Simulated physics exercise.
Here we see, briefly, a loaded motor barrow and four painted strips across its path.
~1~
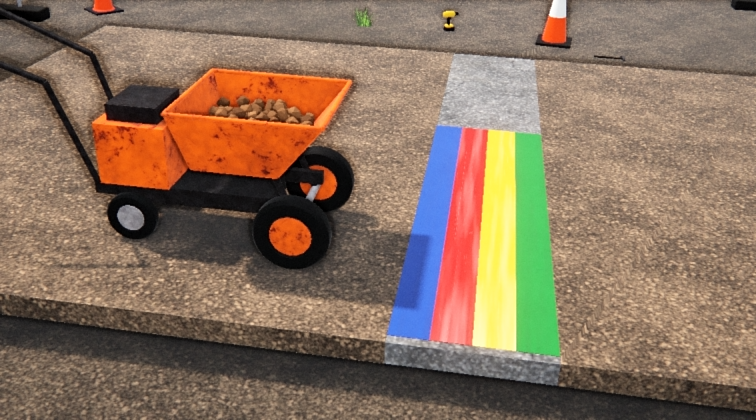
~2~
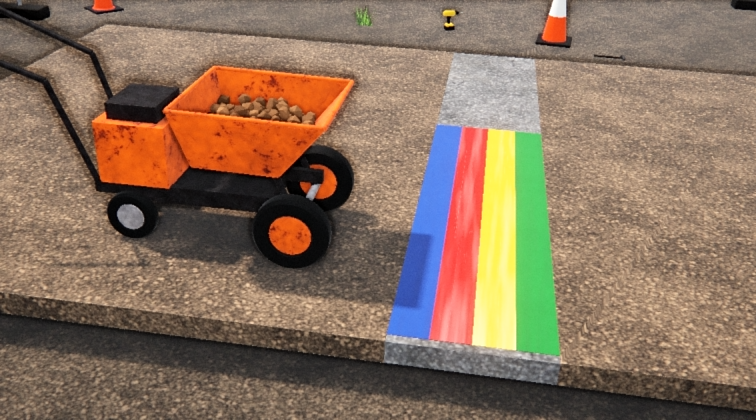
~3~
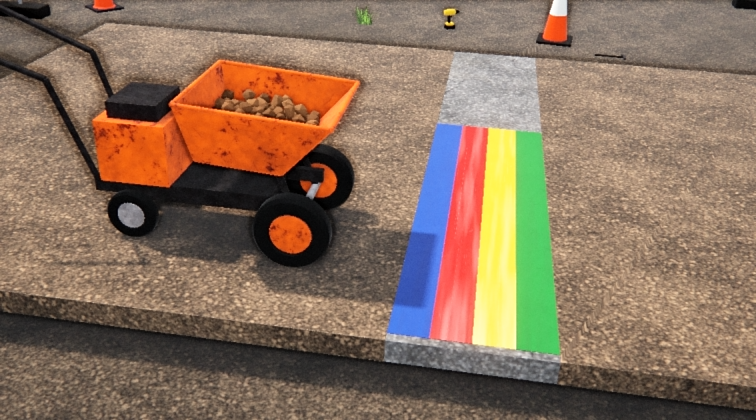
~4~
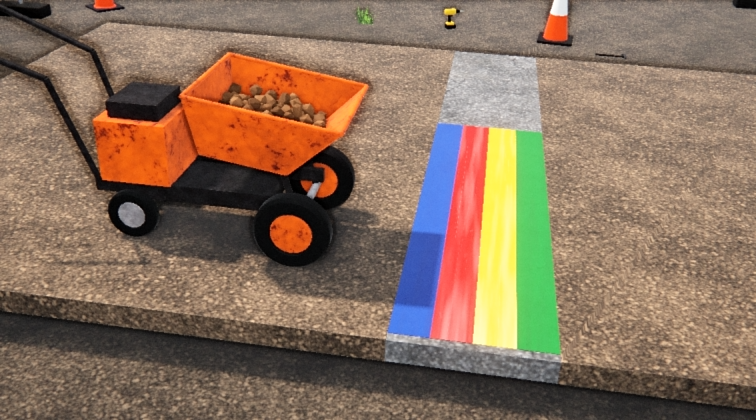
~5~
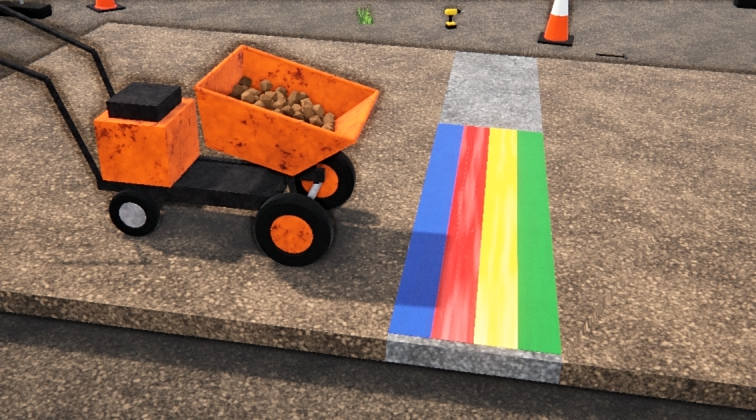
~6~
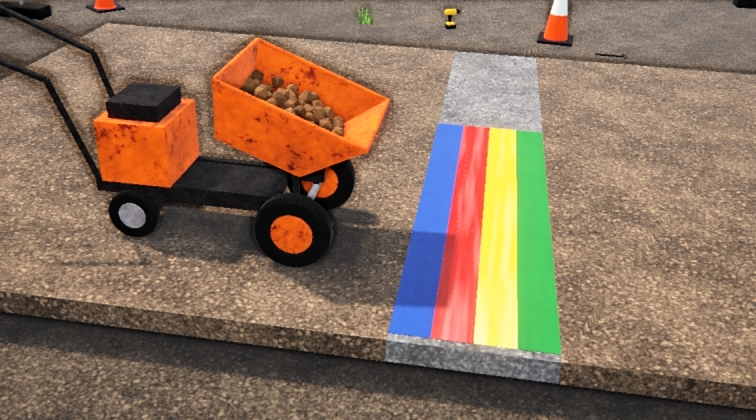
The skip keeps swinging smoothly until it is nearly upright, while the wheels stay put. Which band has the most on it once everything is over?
Red.
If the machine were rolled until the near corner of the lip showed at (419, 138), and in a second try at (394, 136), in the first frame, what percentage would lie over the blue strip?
In turn, around 0 per cent and 0 per cent.
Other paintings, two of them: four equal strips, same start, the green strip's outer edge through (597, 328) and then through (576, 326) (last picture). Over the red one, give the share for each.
30 and 30 percent, roughly.
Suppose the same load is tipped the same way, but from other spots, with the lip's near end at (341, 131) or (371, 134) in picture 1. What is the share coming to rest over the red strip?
Some 30 in a hundred, then some 10 in a hundred.
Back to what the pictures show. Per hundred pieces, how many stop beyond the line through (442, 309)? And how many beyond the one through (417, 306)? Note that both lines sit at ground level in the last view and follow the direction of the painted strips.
First roughly 60 percent, then 80 percent.
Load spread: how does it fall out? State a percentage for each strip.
So the blue strip ends with 20 %, the red strip with 30 %, the yellow strip with 15 % and the green strip with 10 %.
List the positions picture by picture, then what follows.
The first frame shows lip of the skip near (322, 129), level; top of the load near (253, 116), clay clods; blue strip near (415, 304); red strip near (455, 309); yellow strip near (495, 314); green strip near (537, 319).
The second frame shows lip of the skip near (324, 129), tipped barely; top of the load near (245, 116).
The third frame shows lip of the skip near (331, 131), tipped barely; top of the load near (251, 120).
The fourth frame shows lip of the skip near (341, 135), tipped a little; top of the load near (258, 108).
The fifth frame shows lip of the skip near (353, 142), tipped a little; top of the load near (244, 106).
The sixth frame shows lip of the skip near (366, 151), tipped clearly; top of the load near (256, 101); blue strip near (416, 302); red strip near (456, 307); yellow strip near (497, 312); green strip near (538, 317).
Shortly afterwards, skip tipped steeply; the whole lot in the skip.
Next, skip tipped right over; near half in the skip; a little over the blue strip; near a quarter over the red strip; a little over the yellow strip; only a few over the green strip.
Some moments later, skip tipped right over; a little in the skip; near a quarter over the blue strip; near a third over the red strip; near a quarter over the yellow strip; a little over the green strip; a little off the paint.
In the end, skip tipped right over; a little in the skip; near a quarter over the blue strip; near a third over the red strip; near a quarter over the yellow strip; a little over the green strip; a little off the paint.
